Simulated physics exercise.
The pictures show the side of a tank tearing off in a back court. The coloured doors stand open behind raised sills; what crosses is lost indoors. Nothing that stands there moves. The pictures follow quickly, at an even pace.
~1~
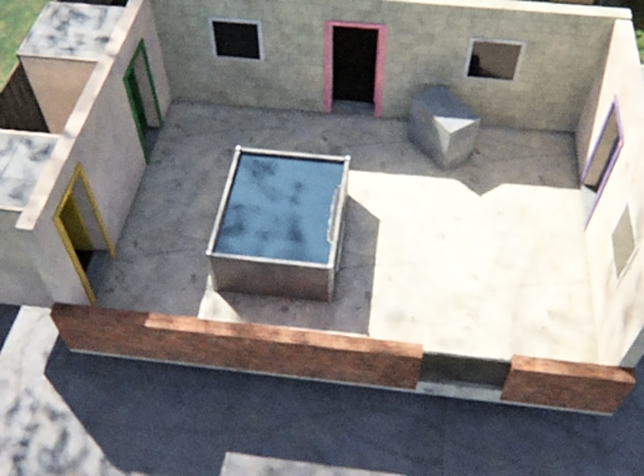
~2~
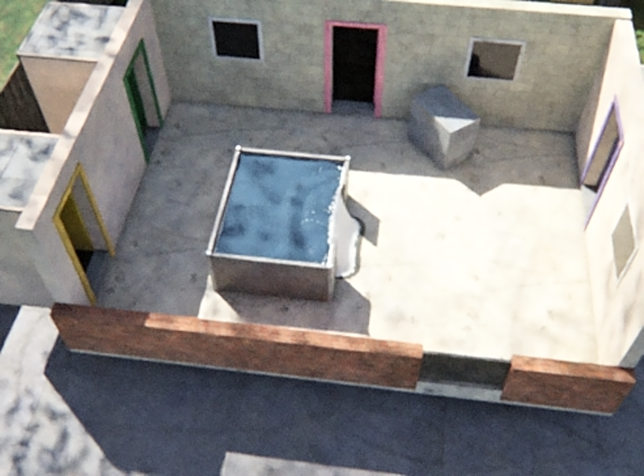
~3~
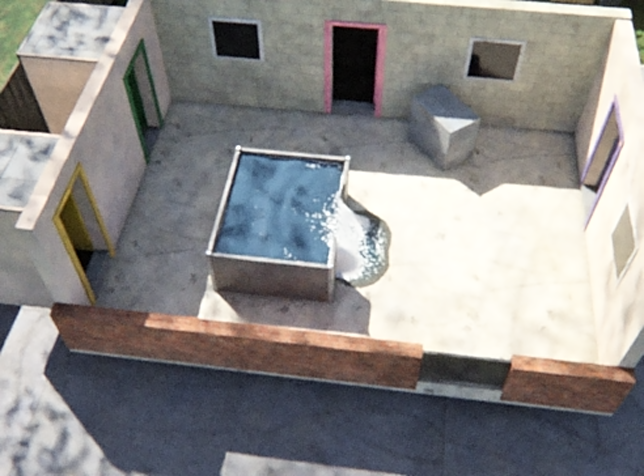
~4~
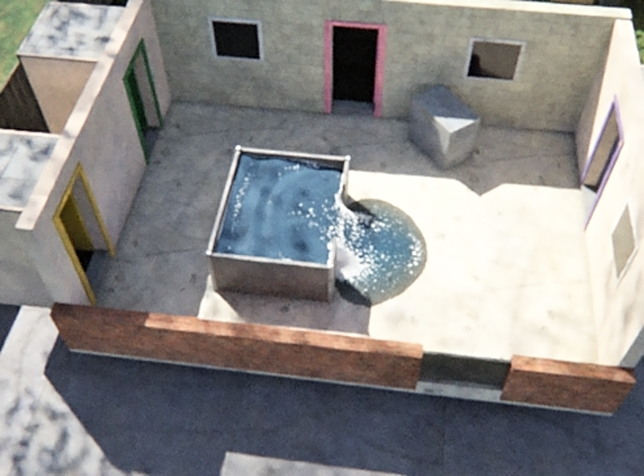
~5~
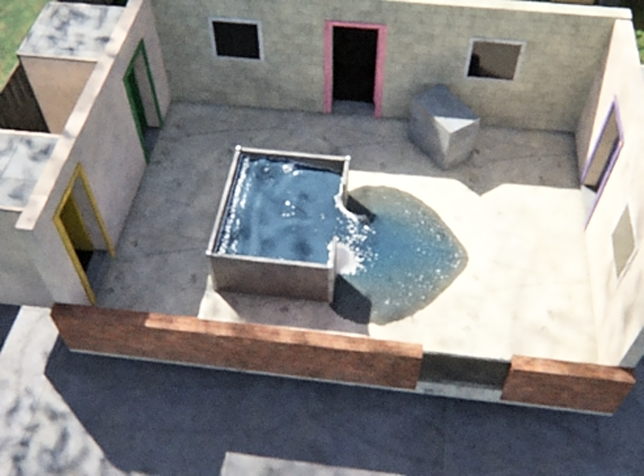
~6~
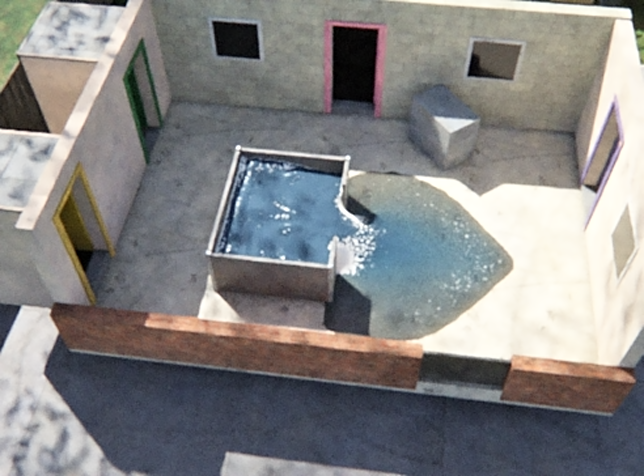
Water breaks out of the right side of a square, open tank in a pale walled court, seen from above by a camera that stays still. Yellow and green doorways stand on the left, a pink one at the back, a purple-framed opening and grey block to the right, and a low brick wall in front. The foaming water spreads rightward across the sunlit floor, widening into a pointed blue pool.
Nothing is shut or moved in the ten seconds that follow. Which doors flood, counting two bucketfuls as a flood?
One by one: The yellow door holds within the limit; the green door holds within the limit; the blue door floods; the pink door holds within the limit.
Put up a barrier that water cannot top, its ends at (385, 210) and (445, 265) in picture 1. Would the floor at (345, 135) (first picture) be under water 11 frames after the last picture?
Answer: Flooded.
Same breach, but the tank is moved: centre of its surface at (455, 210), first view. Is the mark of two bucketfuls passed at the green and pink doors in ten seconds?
The green one lets more in, the pink one takes less.
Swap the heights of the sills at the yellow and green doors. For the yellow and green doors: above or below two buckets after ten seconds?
In short: Yellow door lets more in, green door holds.
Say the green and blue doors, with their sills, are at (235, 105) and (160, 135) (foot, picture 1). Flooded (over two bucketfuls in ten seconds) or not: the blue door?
The blue one is under.
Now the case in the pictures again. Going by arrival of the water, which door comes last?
Last comes the one in green.
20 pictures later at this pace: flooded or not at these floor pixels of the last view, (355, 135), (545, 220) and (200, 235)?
One after the other: Under water, flooded, dry.
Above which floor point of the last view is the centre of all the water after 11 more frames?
I would point to (385, 252).
A moment on, water covers 40 % of the floor; the yellow door not reached, the green door not reached, the blue door wet at the sill, nothing in, the pink door not reached.
Next, water covers 45 % of the floor; the yellow door not reached, the green door not reached, the blue door over two buckets in, the pink door not reached.
Then, water covers 55 % of the floor; the yellow door not reached, the green door not reached, the blue door far over two buckets in, the pink door wet at the sill, nothing in.
Later, water covers 65 % of the floor; the yellow door not reached, the green door not reached, the blue door far over two buckets in, the pink door wet at the sill, nothing in.
In the end, water covers 95 % of the floor; the yellow door wet at the sill, nothing in, the green door wet at the sill, nothing in, the blue door far over two buckets in, the pink door wet at the sill, nothing in.
